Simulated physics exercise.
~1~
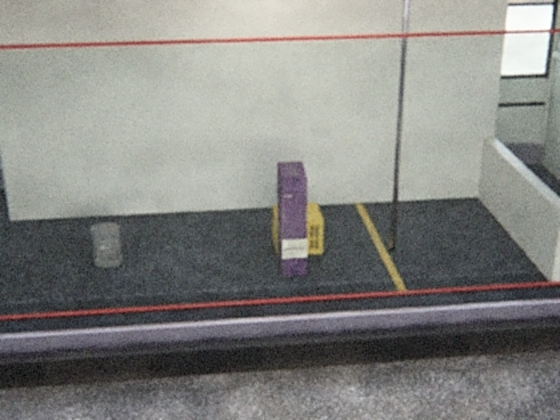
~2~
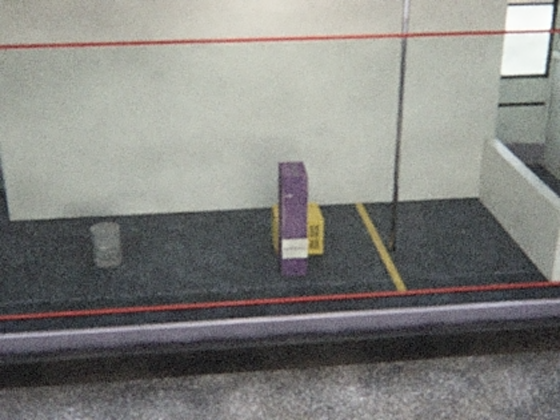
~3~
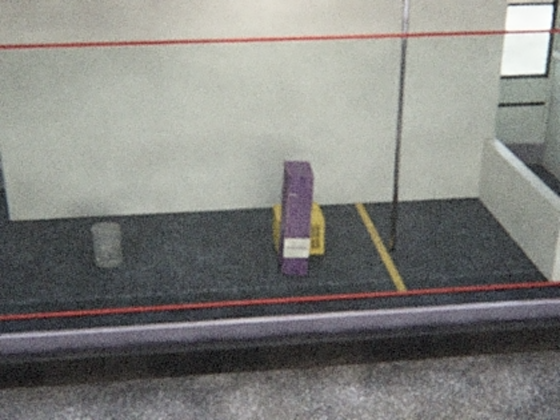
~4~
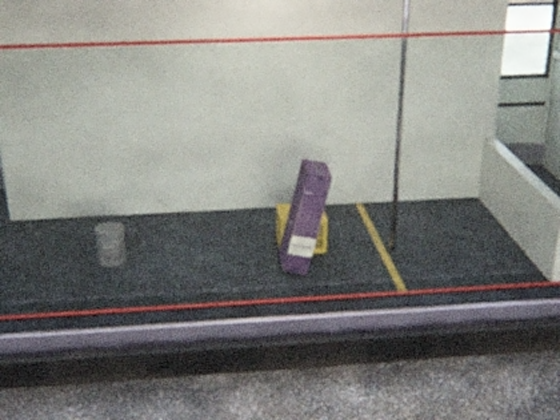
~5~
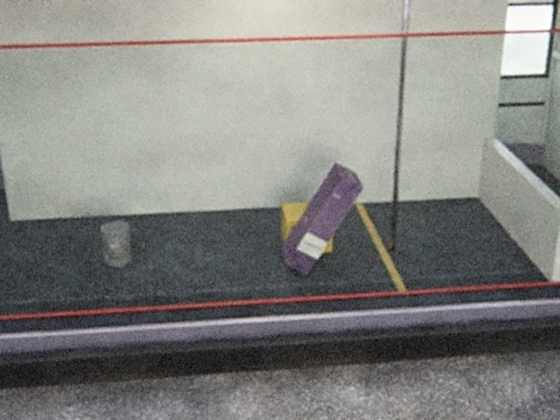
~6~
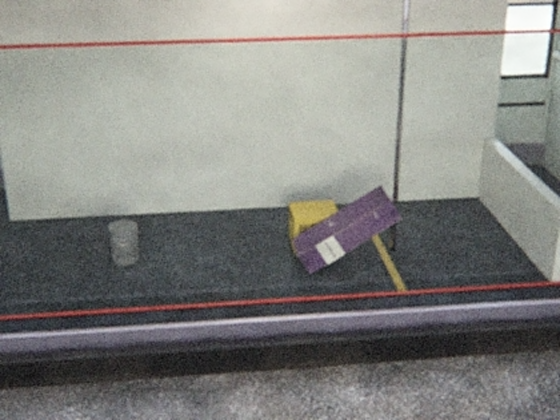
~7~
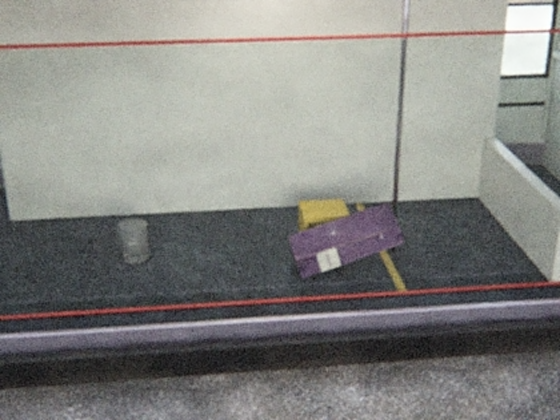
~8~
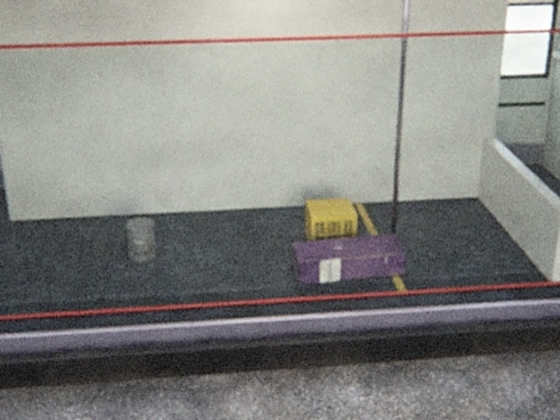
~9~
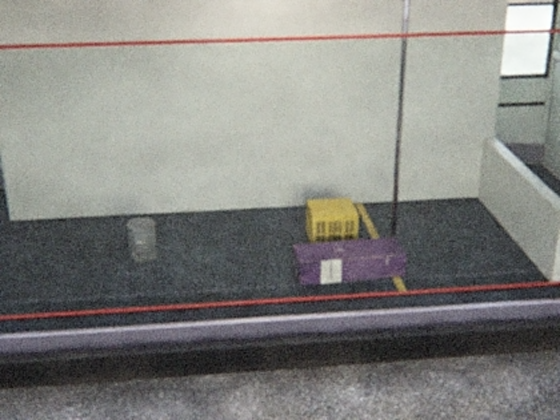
Purple tall box tipping over to the right onto its side, grey bucket and yellow crate sliding right, all stopping short of yellow line.
